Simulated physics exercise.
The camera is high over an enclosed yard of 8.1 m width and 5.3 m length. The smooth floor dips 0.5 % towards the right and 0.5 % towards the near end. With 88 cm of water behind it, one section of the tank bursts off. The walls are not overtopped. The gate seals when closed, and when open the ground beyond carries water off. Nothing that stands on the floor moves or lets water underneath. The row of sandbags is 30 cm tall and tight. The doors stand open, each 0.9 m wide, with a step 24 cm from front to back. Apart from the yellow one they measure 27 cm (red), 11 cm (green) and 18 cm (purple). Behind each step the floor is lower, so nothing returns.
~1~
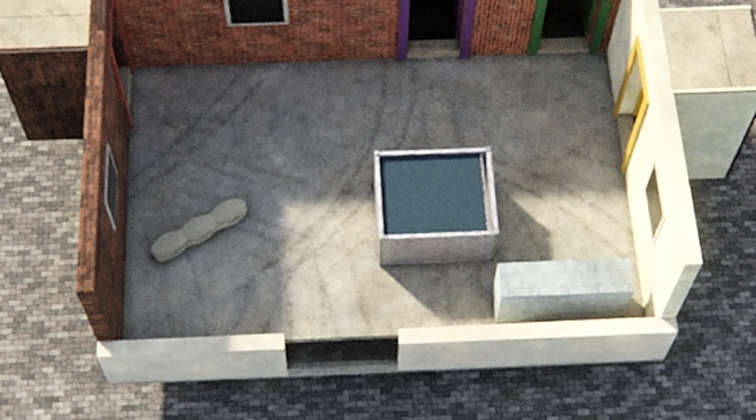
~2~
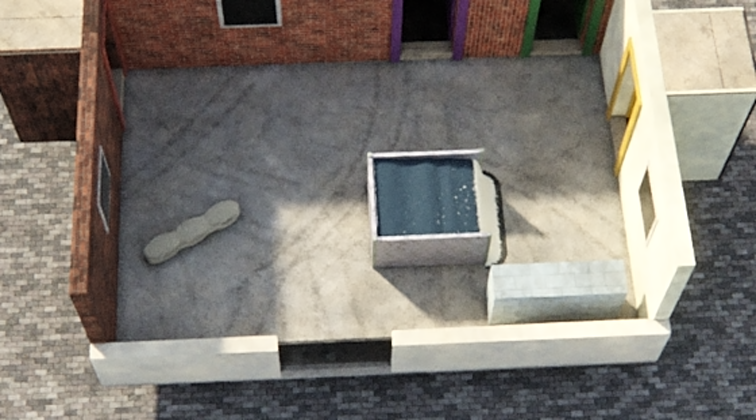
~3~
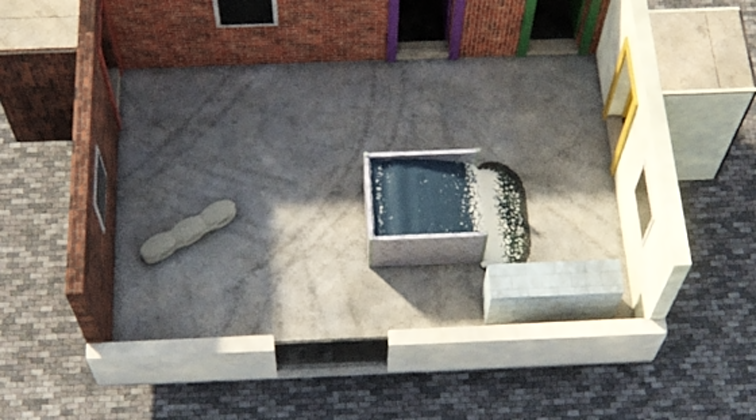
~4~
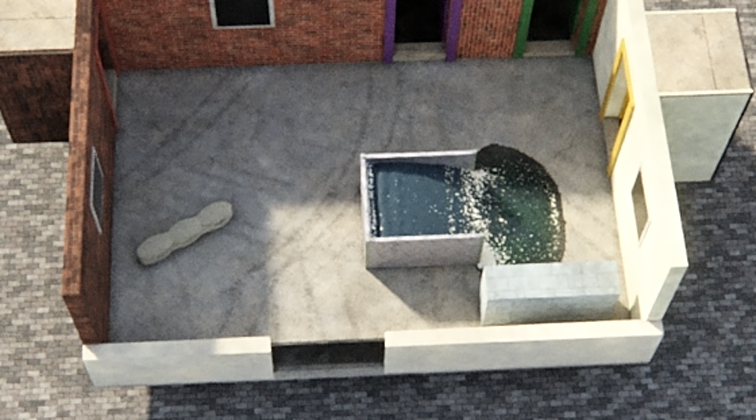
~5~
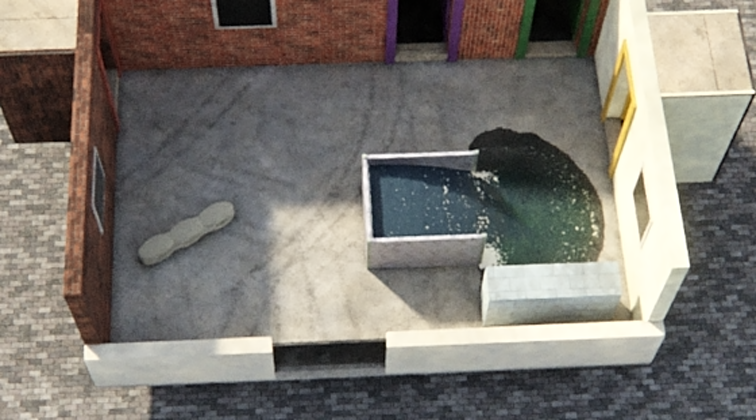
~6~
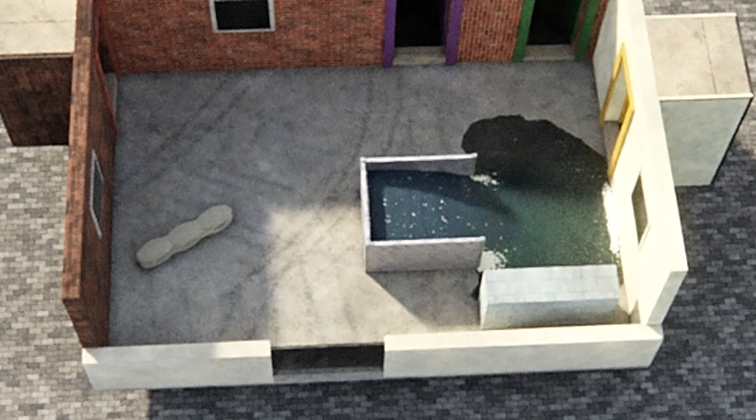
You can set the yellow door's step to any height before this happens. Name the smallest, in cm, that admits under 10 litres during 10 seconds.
Some 28 cm above the ground.
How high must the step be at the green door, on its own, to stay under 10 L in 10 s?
Roughly 27 cm at green.
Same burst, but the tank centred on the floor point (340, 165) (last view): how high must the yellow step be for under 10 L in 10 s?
Some 32 cm.
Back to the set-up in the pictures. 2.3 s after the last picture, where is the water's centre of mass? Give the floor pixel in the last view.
At about (527, 211).
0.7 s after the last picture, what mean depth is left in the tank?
About 33 cm.
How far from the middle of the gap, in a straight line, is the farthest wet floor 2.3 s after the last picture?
About 3.8 m.
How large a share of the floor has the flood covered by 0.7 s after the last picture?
Some 20 per cent of it.
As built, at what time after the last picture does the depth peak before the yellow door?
Around 1.0 s.
Then, 0.7 s after the last picture water covers 20 % of the floor, deepest (50 cm) near (611, 252); 30 cm at the yellow door, 18 litres in over its 17 cm step.
Then, 2.3 s after the last picture water covers 35 % of the floor, deepest (28 cm) near (584, 62); 19 cm at the yellow door, 73 litres in over its 17 cm step.
Then, 9.3 s after the last picture water covers 95 % of the floor, deepest (10 cm) near (204, 216); 6 cm at the yellow door, 76 litres in over its 17 cm step.
At the yellow door as built, the water peaked near 31 cm, 0.9 s after the last picture.
Run again over the same 10 s with other heights there, 36 litres in over 22 cm, 5 litres over 30 cm. The limit of 10 litres is kept from about 28 cm up.
